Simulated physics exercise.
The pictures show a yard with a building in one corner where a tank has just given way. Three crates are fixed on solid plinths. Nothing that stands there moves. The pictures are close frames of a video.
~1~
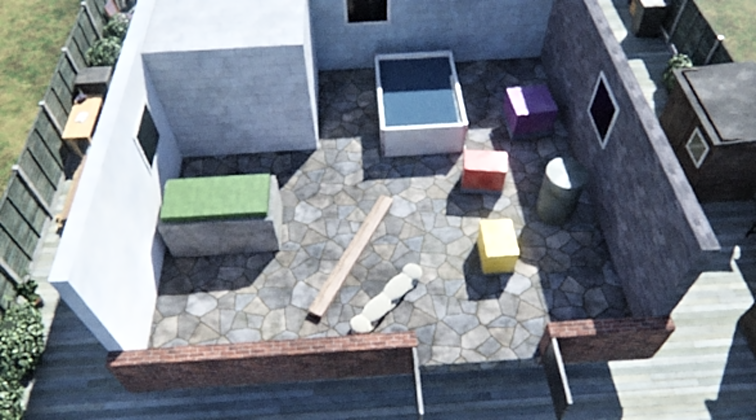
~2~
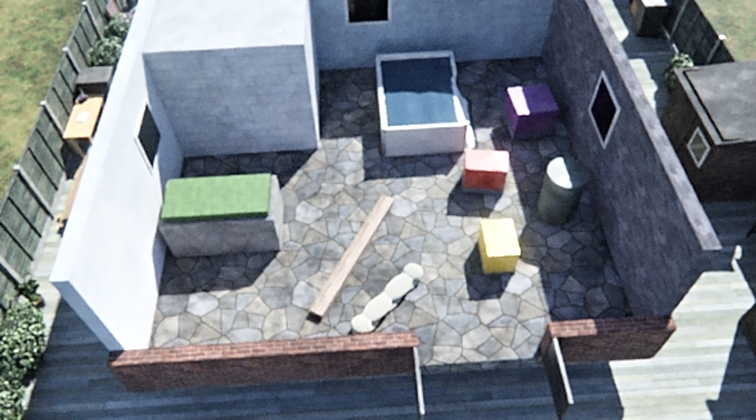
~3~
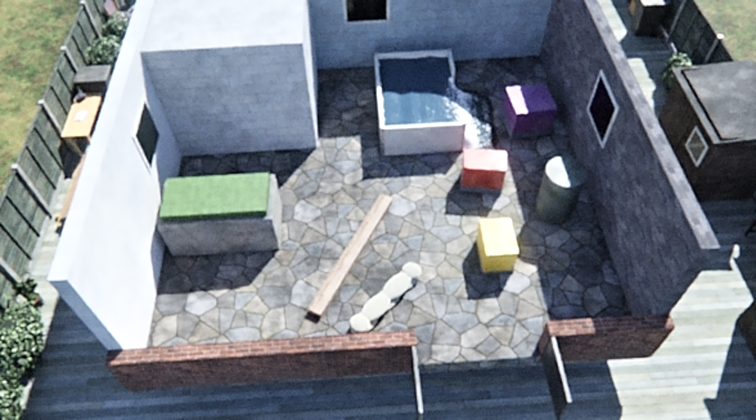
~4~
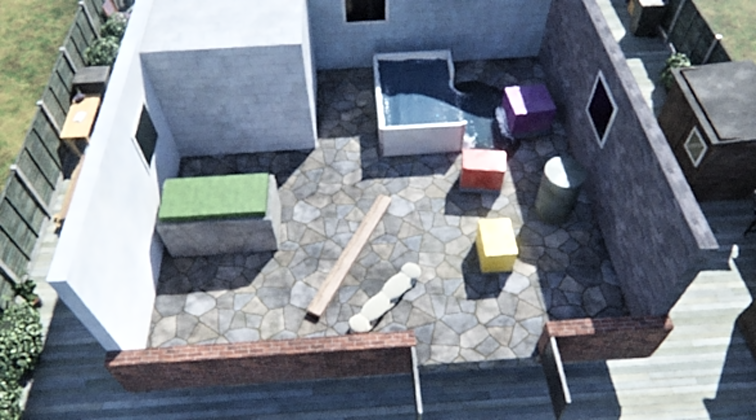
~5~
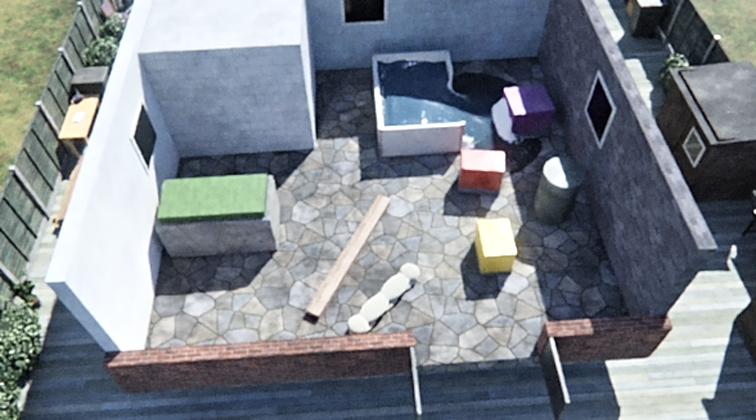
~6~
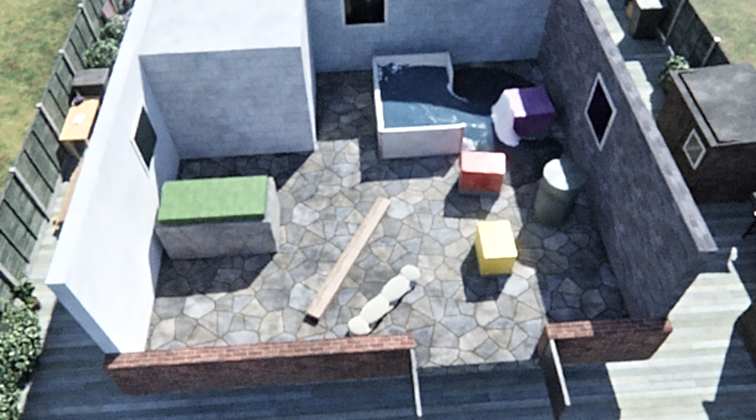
Water bursts from the right side of a white-walled tank at the back of a stone-paved yard, seen from above by a still camera. It spreads rightward behind a red block and foams around a purple one, which shifts slightly. A yellow block, grey-green bin, wooden beam, pale lumpy object and green-topped box stay put between the pale left and dark right walls.
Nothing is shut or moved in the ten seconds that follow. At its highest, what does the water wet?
One by one: The red crate is wetted; the yellow crate is wetted; the purple crate is wetted.
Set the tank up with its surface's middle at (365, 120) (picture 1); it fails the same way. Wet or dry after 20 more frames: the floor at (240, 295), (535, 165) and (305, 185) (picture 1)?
In that order: Dry, awash, not flooded.
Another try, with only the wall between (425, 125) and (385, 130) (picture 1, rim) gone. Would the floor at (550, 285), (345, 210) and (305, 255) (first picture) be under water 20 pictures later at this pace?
As listed: No water, covered, awash.
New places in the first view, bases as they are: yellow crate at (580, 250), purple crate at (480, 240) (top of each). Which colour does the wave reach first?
The red crate.
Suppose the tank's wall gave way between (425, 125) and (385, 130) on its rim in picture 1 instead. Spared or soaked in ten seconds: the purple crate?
One by one: Purple crate is spared.
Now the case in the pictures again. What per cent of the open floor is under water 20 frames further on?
Some 40 per cent.
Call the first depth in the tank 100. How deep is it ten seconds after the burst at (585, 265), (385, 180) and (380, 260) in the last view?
In that order: 8, 8 and 6 per cent.
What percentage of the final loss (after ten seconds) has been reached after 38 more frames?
I make it 45 per cent.
A moment on, water covers 15 % of the floor; the red crate water round its plinth, the yellow crate not reached, the purple crate water round its plinth.
Next, water covers 25 % of the floor; the red crate water round its plinth, the yellow crate water round its plinth, the purple crate water round its plinth.
Then, water covers 40 % of the floor; the red crate water round its plinth, the yellow crate water round its plinth, the purple crate water round its plinth.
Later, water covers 65 % of the floor; the red crate water round its plinth, the yellow crate water round its plinth, the purple crate water round its plinth.
In the end, water covers 90 % of the floor; the red crate was topped, the yellow crate was topped, the purple crate was topped.
